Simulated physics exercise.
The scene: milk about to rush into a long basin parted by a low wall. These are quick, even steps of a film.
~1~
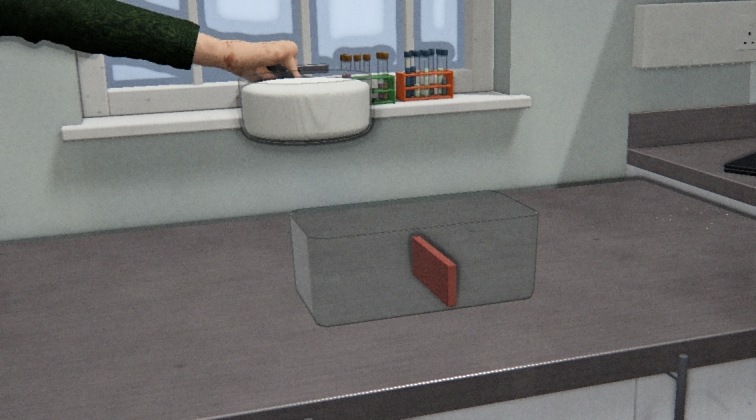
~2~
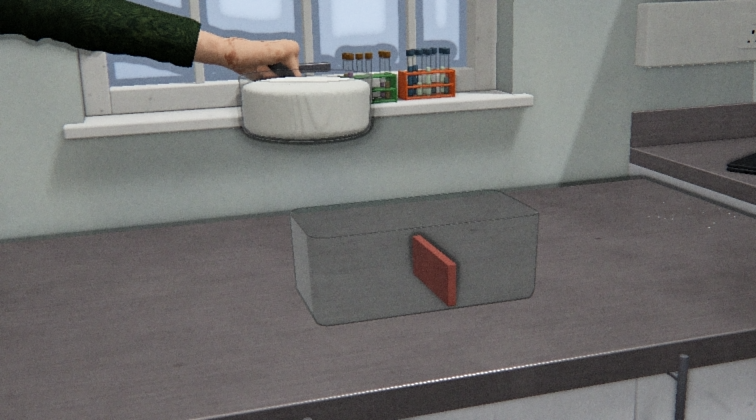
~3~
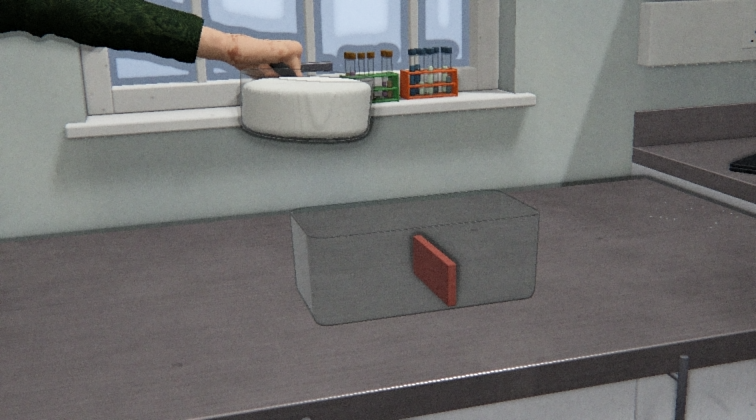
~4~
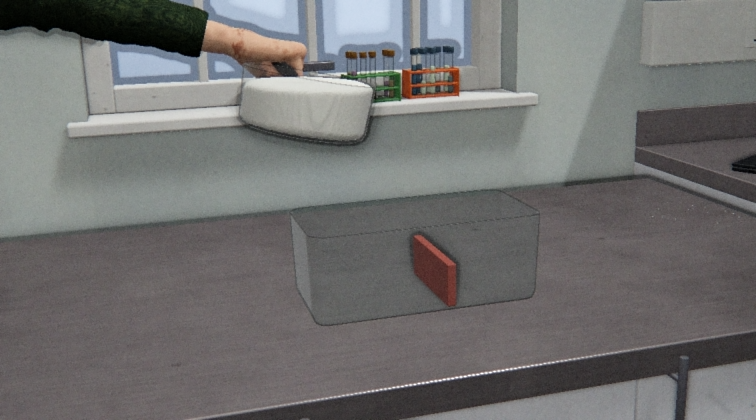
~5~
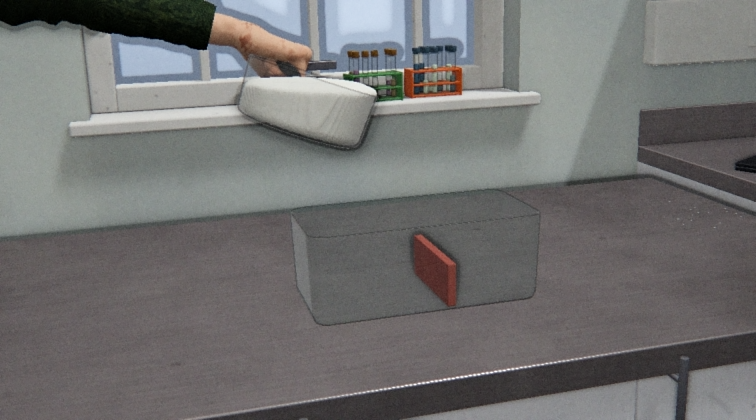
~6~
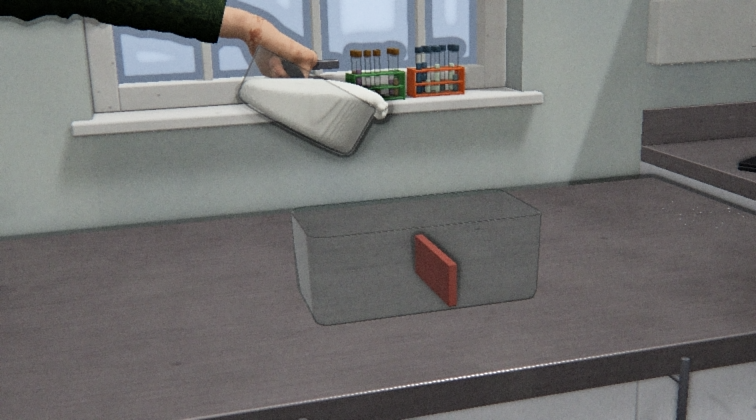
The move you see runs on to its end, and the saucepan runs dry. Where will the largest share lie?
It is the left one.
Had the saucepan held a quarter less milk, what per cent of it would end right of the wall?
Roughly 5 in a hundred.
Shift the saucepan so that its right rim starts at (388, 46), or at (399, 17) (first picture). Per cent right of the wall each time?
Roughly 45 per cent, and 55 per cent.
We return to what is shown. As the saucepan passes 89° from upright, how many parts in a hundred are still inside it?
Some 20 per cent.
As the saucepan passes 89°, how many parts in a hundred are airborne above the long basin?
It comes to 45 per cent or so.
A moment on, the tilt is 89° and 22 per cent is still to pour, 21 is left of the wall and 13 right of it.
Next, the tilt is 102° and 5 per cent is still to pour, 67 is left of the wall and 19 right of it.
Then the tilt is 102° and 1 per cent is still to pour, 68 is left of the wall and 21 right of it.
Later the tilt is 102° and 0 per cent is still to pour, 69 is left of the wall and 22 right of it.
At rest 69 per cent lies left of the wall, 22 right of it and 9 outside.
